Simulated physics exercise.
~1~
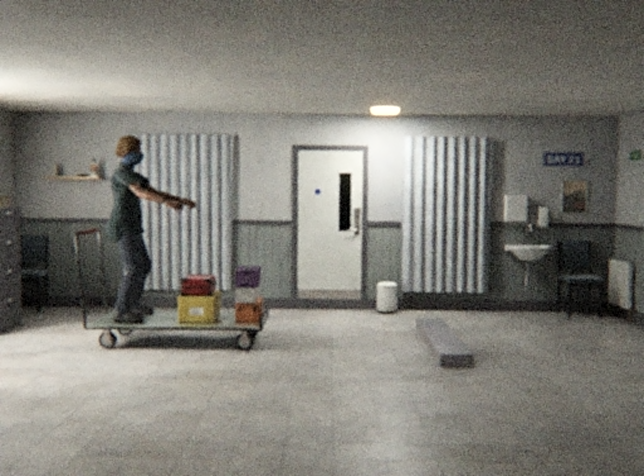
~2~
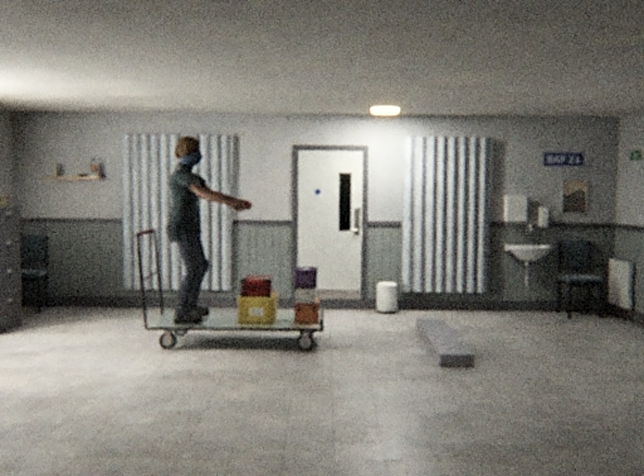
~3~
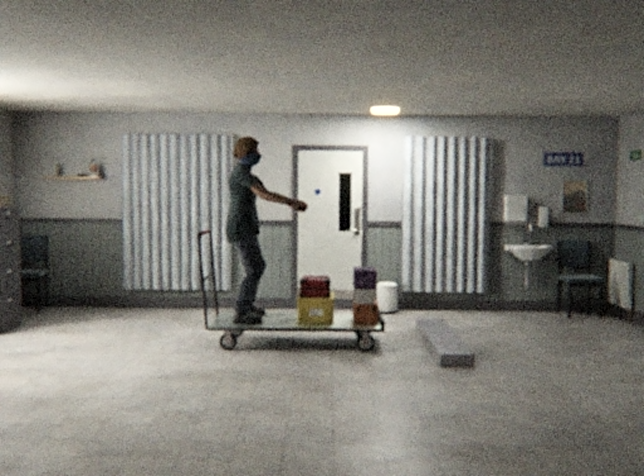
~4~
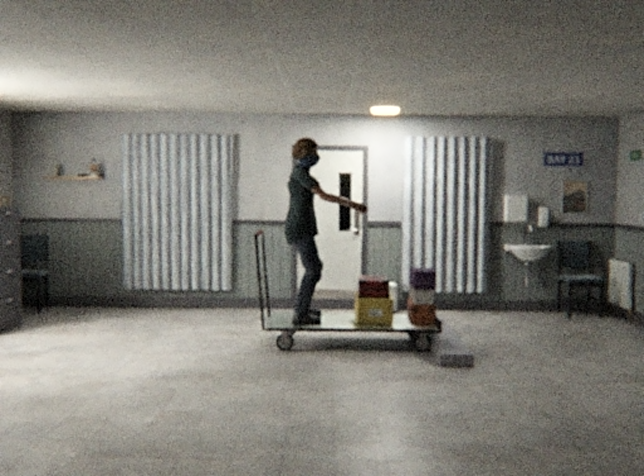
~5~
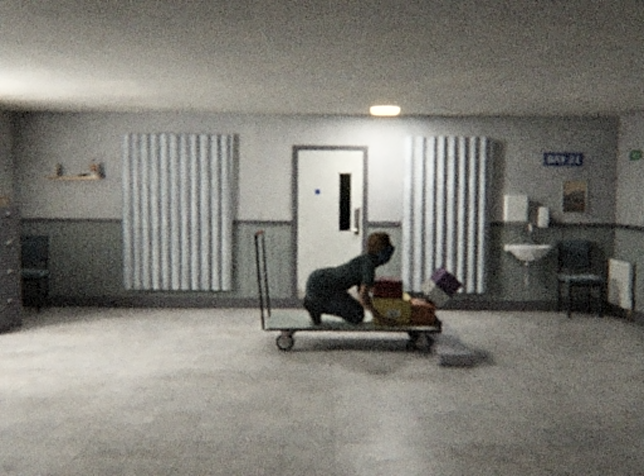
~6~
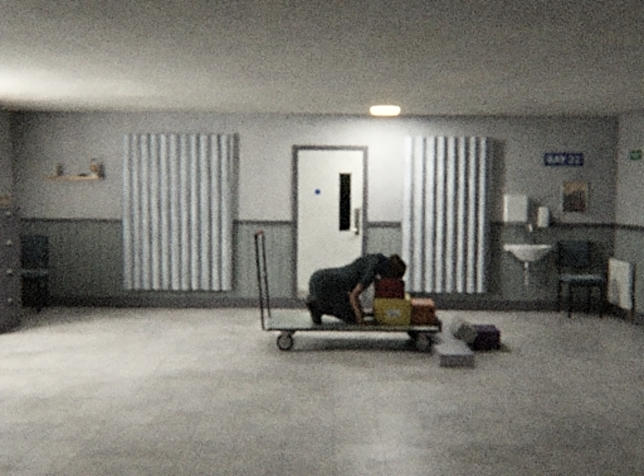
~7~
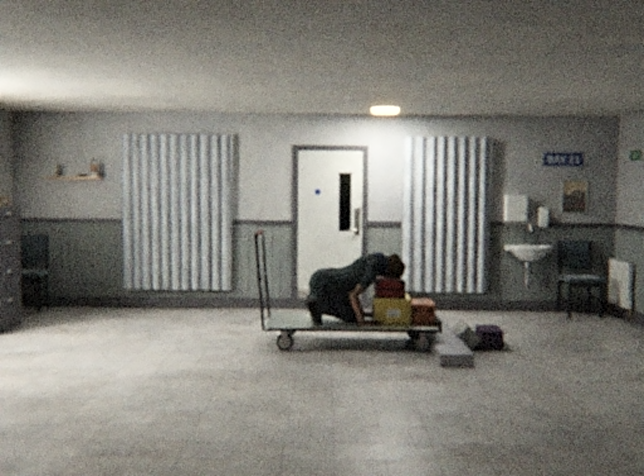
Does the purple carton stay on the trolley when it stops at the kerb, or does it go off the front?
It goes off the front. The purple carton tips over the trolley's front edge and ends upside down on the floor beyond it.
A platform trolley carrying a standing person and a small load rolls right across a grey room, seen side-on by a still camera, with pleated curtains, a white door and a sink behind. A red case sits on a yellow tote, and nearer the front a purple carton and a white one are stacked above an orange box. The trolley stops at a low grey kerb. The person drops to their knees and pitches forward while the purple and white cartons tip off the front. Both cartons end on the floor beyond the trolley, as the person slumps against the red case, still aboard with the other pieces.
